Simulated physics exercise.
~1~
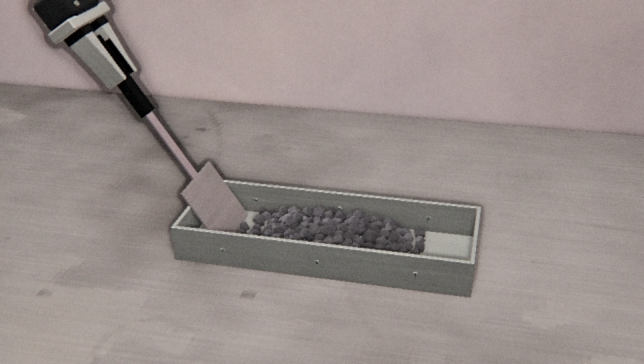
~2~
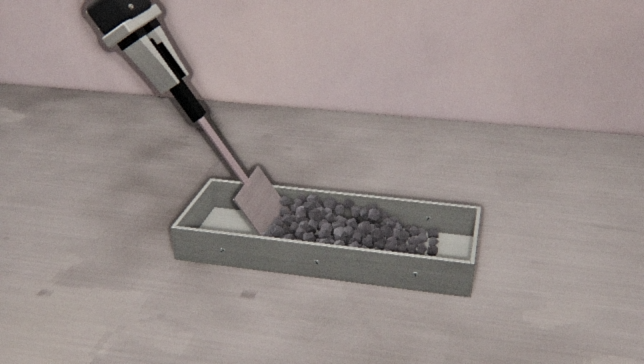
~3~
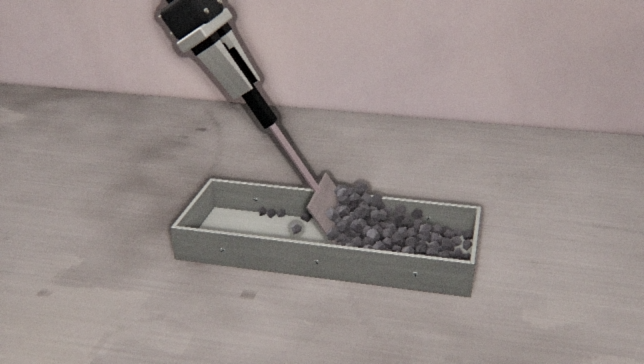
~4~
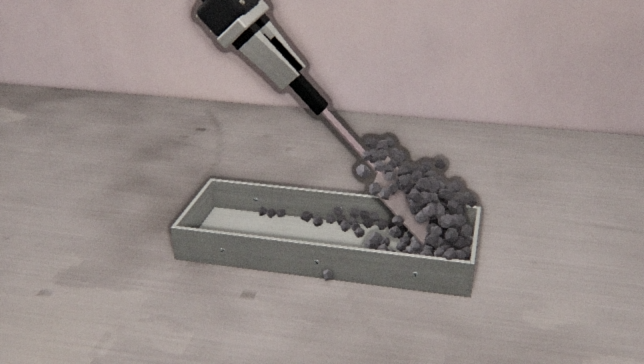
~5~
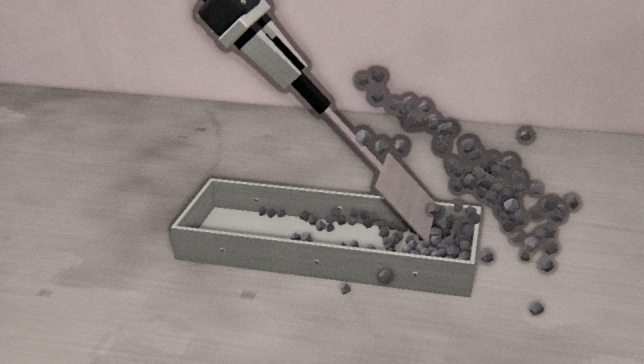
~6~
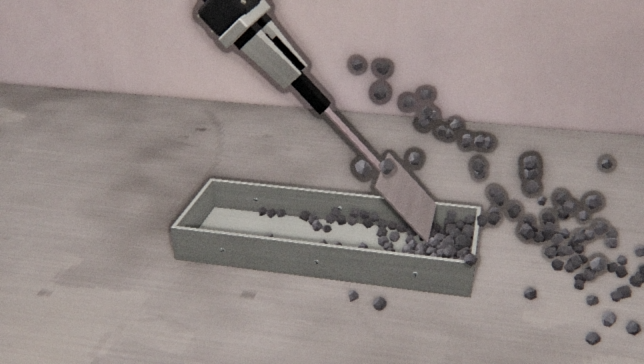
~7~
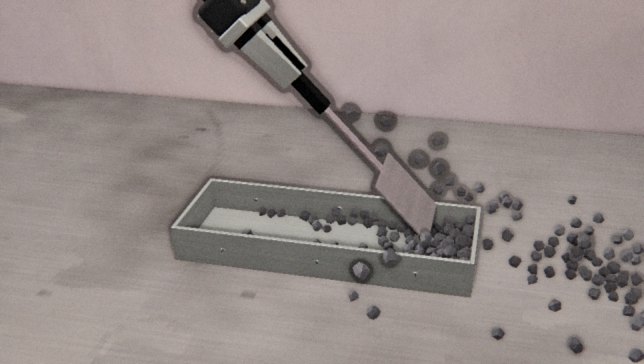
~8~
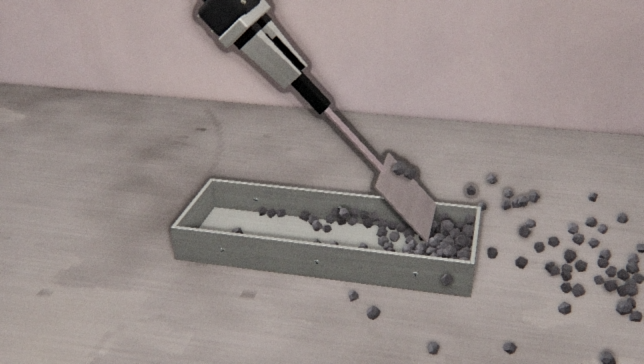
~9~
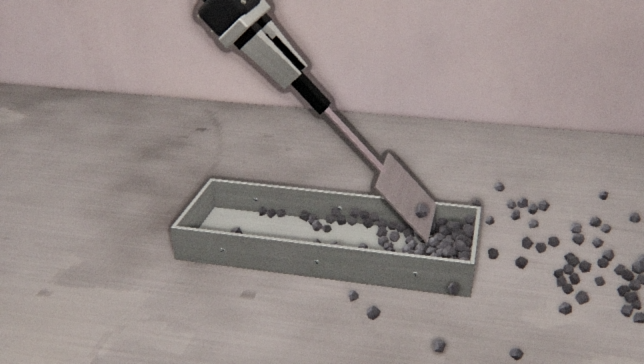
The video shows a robot-held paddle pushing a heap of small dark pebbles rightward along a long grey tin until they pile up and fly over the far end, scattering across the surface while some remain inside beside the stopped paddle.
